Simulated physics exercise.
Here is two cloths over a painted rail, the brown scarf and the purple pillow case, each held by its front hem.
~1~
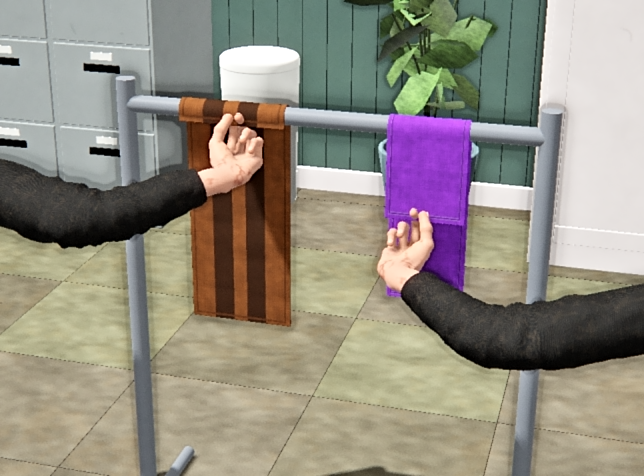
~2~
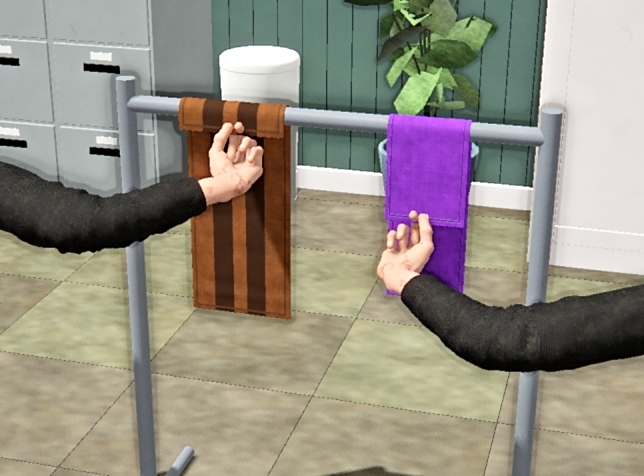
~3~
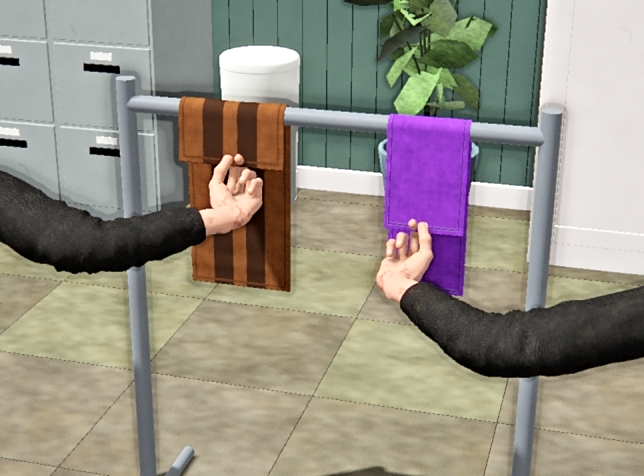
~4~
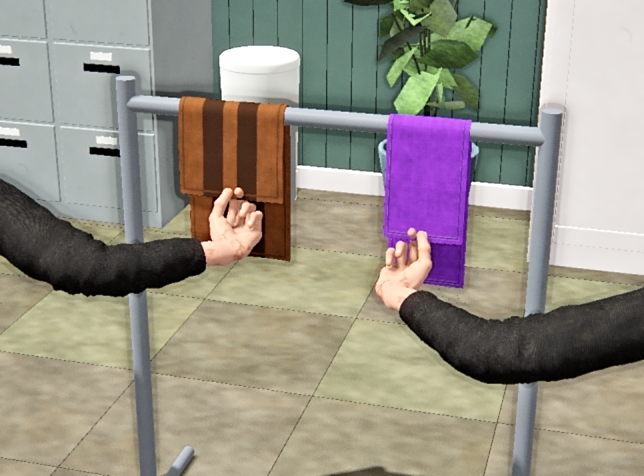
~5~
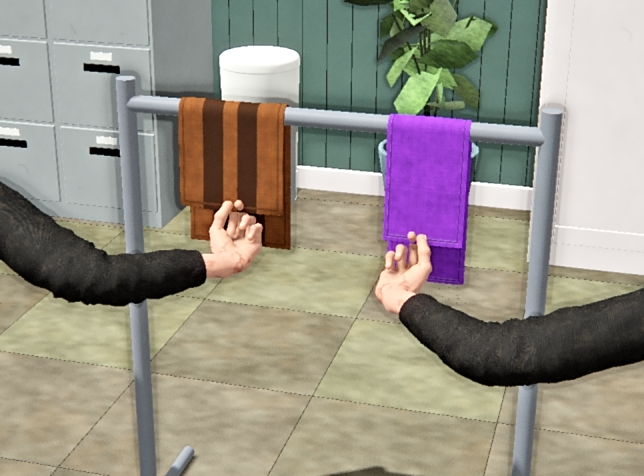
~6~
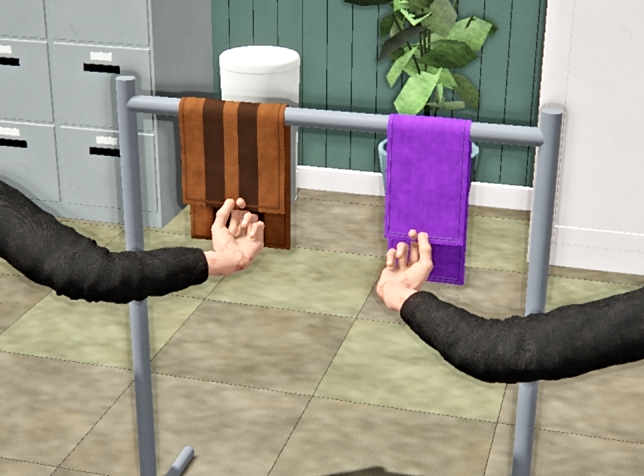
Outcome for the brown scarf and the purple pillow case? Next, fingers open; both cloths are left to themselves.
As I see it, I bet the brown scarf stays; I bet the purple pillow case stays.
Then, 0.60 s on from there, scarf as it was left; pillow case as it was left.
In the end, scarf as it was left; pillow case as it was left. The brown scarf stays on and the purple pillow case hangs there.
